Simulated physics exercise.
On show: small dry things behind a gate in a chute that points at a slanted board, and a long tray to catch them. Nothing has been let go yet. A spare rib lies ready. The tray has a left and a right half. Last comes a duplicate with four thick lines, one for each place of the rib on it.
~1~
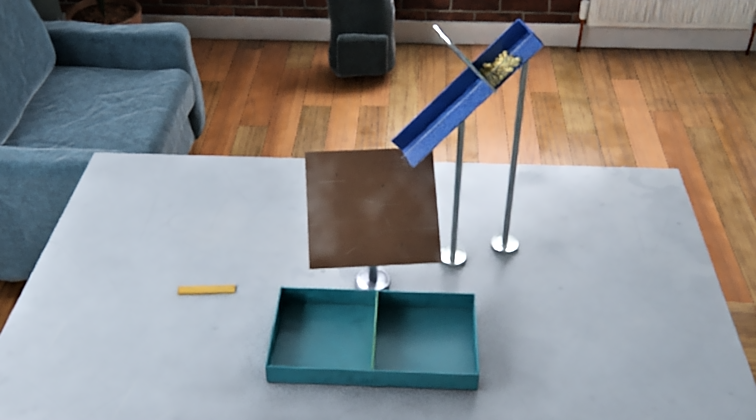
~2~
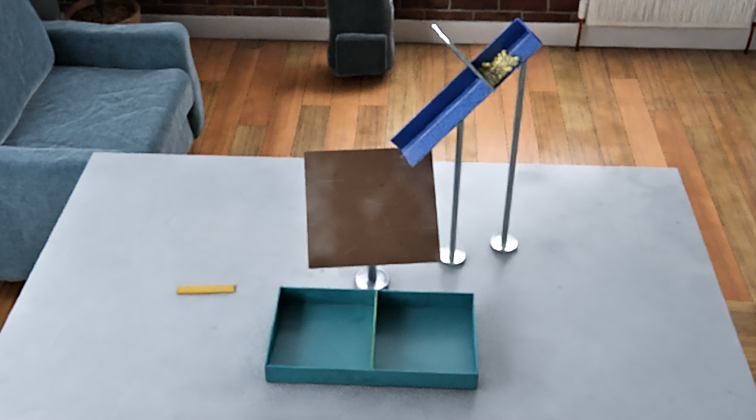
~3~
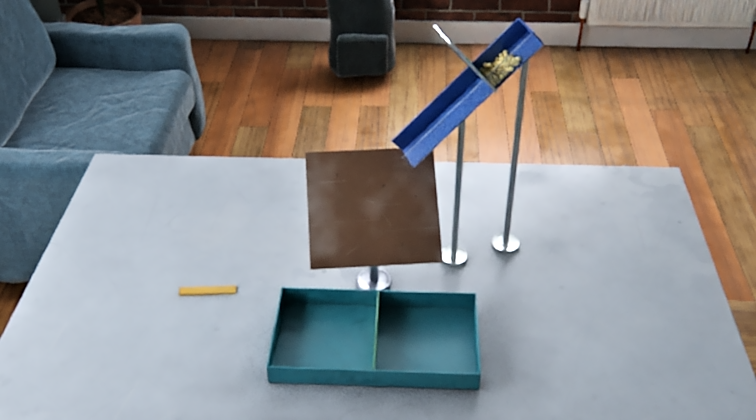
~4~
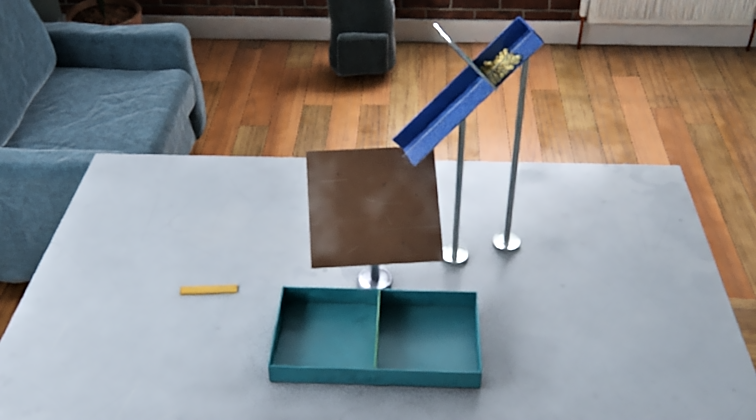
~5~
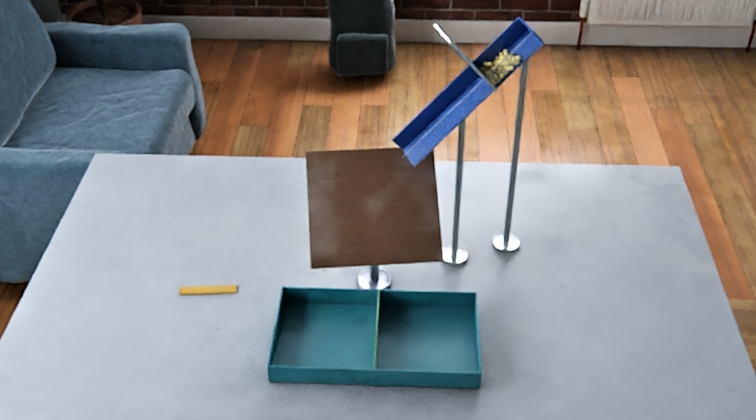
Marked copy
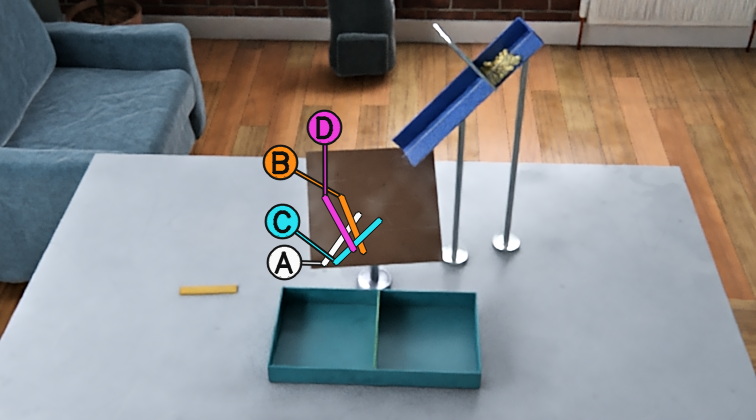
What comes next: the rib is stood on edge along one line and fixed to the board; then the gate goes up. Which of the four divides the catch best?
Use line D.
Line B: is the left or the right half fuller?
More lands on the right.
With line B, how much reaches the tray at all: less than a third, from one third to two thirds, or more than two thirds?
It is more than two thirds.
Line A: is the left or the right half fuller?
The left half.
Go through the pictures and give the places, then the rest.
Load behind the gate at (496, 74), soya beans; lip of the chute at (408, 159), sloping fairly steeply, in the first frame.
Middle of the board at (372, 206), tilted fairly steeply; middle of its low edge at (375, 265); of its high edge at (368, 149), in the second frame.
Front corners of the tray at (267, 367) and (480, 374); front end of its middle wall at (373, 370), in the third frame.
Middle of the load at (497, 72); lip at (409, 158), in the fourth frame.
Middle of the load at (496, 73); lip at (409, 158), in the fifth frame.
On the marked copy, line A from (358, 214) to (324, 263); line B from (341, 197) to (363, 251); line C from (379, 220) to (336, 262); line D from (325, 197) to (353, 249).
With A, of what is caught, nearly all in the left half, a small part in the right.
With B, of what is caught, about a quarter in the left half, most in the right.
With C, of what is caught, nearly all in the left half, a small part in the right.
With D, of what is caught, about half in the left half, about half in the right.
